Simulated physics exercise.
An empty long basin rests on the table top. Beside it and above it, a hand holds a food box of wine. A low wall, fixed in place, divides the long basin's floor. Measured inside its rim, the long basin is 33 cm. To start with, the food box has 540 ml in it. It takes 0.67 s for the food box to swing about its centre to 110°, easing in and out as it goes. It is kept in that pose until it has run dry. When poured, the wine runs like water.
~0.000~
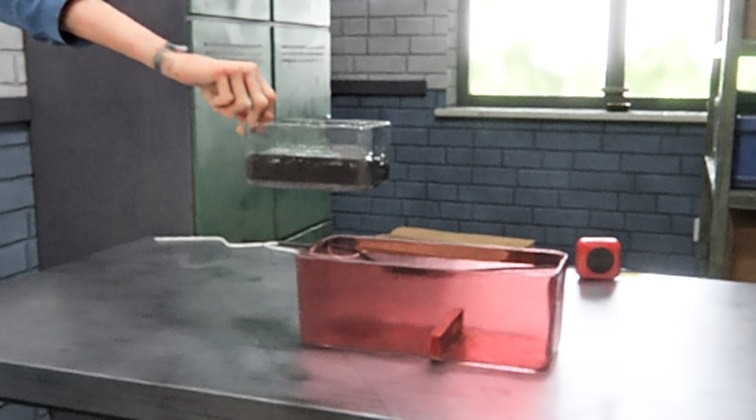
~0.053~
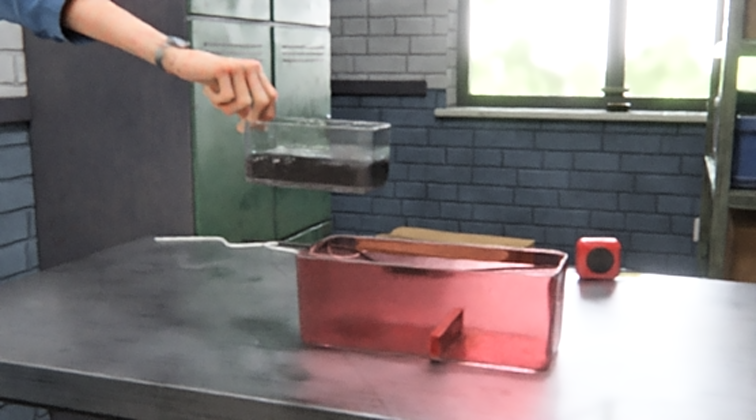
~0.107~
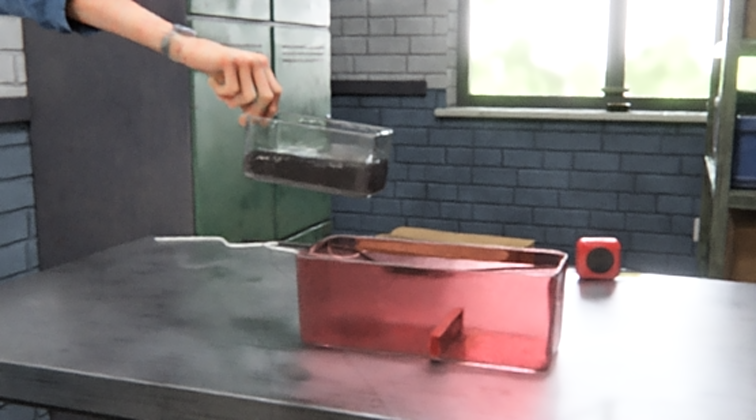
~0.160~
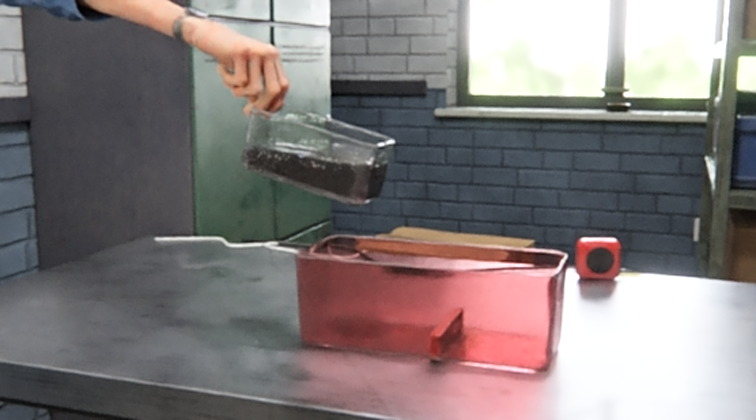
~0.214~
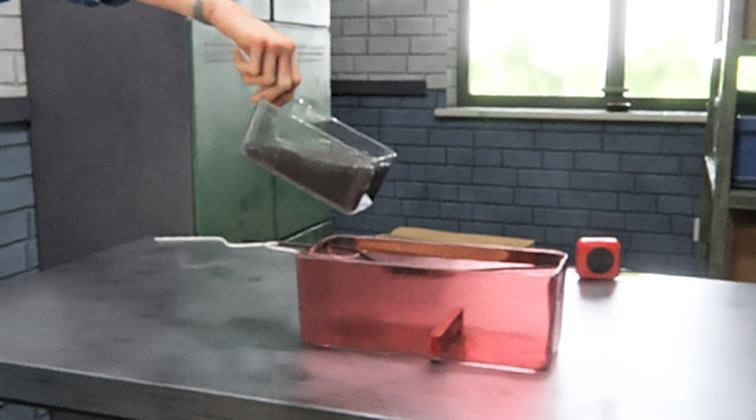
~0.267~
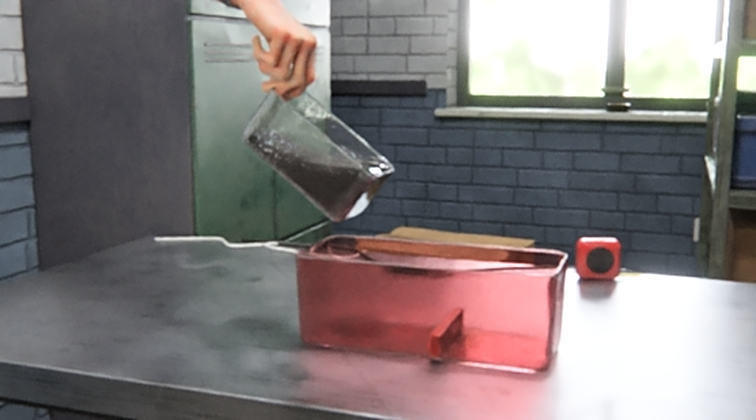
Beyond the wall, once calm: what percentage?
27 out of 100.
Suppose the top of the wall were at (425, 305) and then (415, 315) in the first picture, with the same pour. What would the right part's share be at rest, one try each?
I'd put it at about 10 per cent for the first and about 35 per cent for the second.
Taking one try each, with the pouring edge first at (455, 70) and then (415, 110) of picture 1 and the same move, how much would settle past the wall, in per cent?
In order, 55 and 40 per cent.
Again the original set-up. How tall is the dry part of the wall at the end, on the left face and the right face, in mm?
About 12 mm left, about 20 mm right.
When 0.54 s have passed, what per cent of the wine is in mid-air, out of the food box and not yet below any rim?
26 per cent.
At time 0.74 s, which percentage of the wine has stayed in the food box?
Roughly 3 per cent.
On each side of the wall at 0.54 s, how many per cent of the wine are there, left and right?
I'd say some 58 in a hundred on the left and 0 on the right.
By 0.54 s the tilt is 100° and 16 per cent is still to pour, 58 is left of the wall and 0 right of it.
By 0.74 s the tilt is 110° and 3 per cent is still to pour, 69 is left of the wall and 15 right of it.
By 0.94 s the tilt is 110° and 0 per cent is still to pour, 67 is left of the wall and 27 right of it.
By 1.17 s the tilt is 110° and 0 per cent is still to pour, 67 is left of the wall and 27 right of it.
At rest 67 per cent lies left of the wall, 27 right of it and 6 outside.
